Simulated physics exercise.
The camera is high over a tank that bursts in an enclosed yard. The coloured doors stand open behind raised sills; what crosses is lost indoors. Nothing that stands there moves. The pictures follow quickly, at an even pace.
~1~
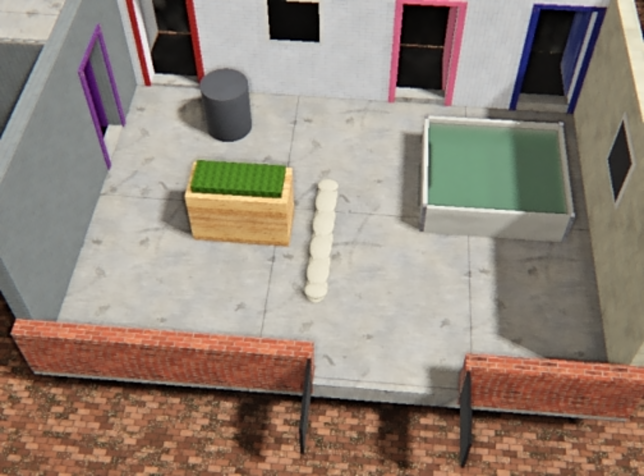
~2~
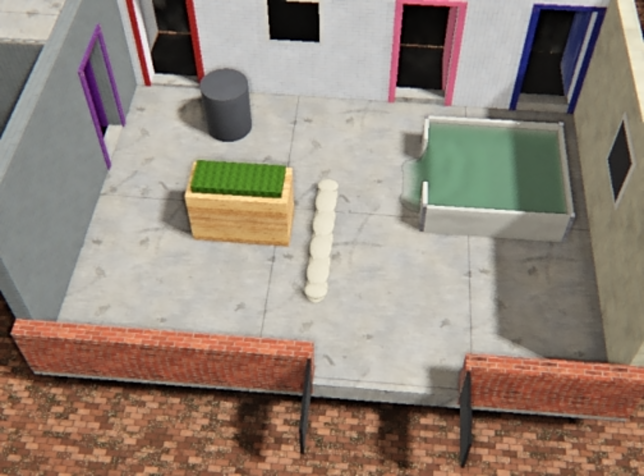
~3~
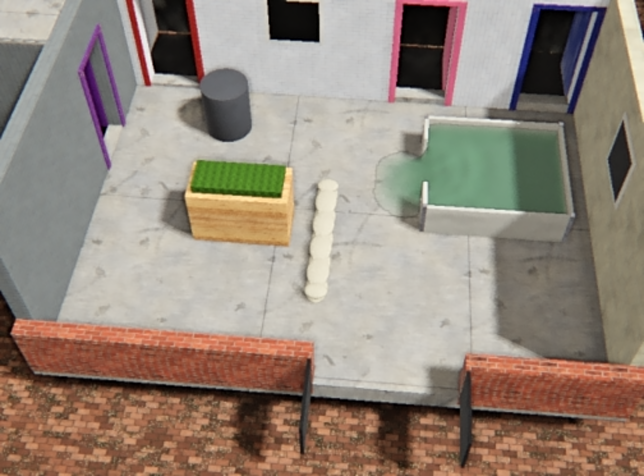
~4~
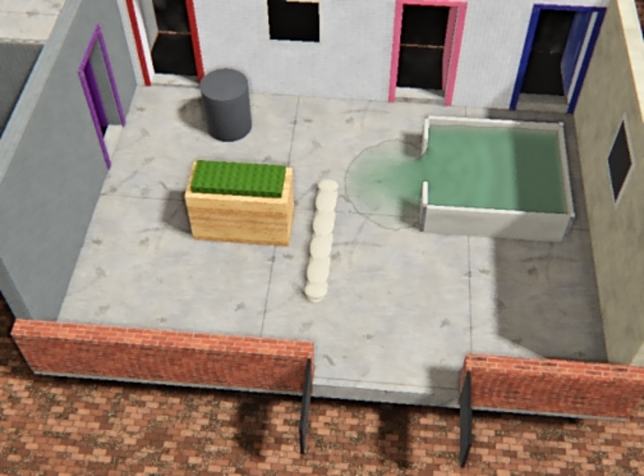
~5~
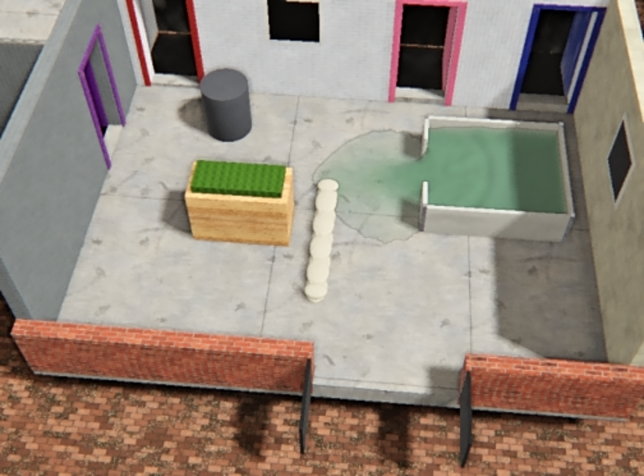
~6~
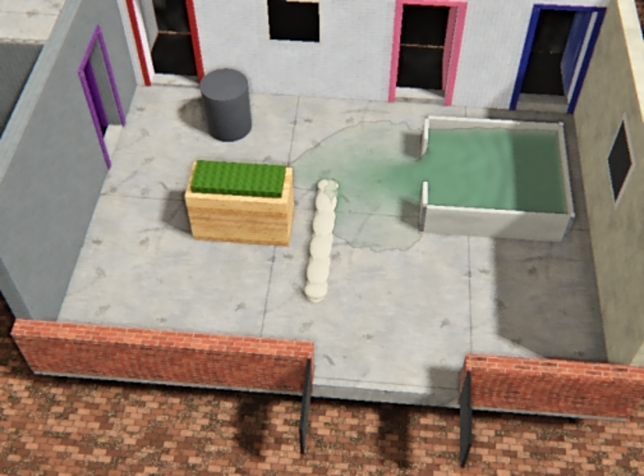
Green water pouring from a gap in the left side of a tank and spreading leftward across a walled yard's pale floor.
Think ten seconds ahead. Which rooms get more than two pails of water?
The purple door floods; the blue door holds within the limit; the red door holds within the limit; the pink door holds within the limit.
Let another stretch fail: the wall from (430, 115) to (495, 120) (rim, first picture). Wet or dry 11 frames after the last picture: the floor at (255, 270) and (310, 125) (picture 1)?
In that order: Clear, awash.
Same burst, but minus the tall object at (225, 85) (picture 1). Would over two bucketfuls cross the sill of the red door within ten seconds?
One by one: The red door passes that mark.
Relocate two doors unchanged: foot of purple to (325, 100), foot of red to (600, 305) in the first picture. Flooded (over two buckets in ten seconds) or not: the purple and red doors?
In short: The purple door is over, the red door stays under.
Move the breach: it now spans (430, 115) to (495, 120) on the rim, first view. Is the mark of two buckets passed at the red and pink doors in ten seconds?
Then: Red door is under; pink door is over.
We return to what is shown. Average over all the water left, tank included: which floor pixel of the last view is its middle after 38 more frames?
Near (358, 188).
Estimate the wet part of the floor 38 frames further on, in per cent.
Close to 65 %.
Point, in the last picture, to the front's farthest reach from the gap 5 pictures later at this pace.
I would point to (190, 151).
A moment on, water covers 20 % of the floor; the purple door not reached, the blue door not reached, the red door not reached, the pink door not reached.
Next, water covers 35 % of the floor; the purple door wet at the sill, nothing in, the blue door not reached, the red door not reached, the pink door wet at the sill, nothing in.
Then, water covers 50 % of the floor; the purple door over two buckets in, the blue door not reached, the red door wet at the sill, nothing in, the pink door wet at the sill, nothing in.
Later, water covers 65 % of the floor; the purple door over two buckets in, the blue door not reached, the red door under two buckets in, the pink door wet at the sill, nothing in.
In the end, water covers 85 % of the floor; the purple door over two buckets in, the blue door wet at the sill, nothing in, the red door under two buckets in, the pink door wet at the sill, nothing in.
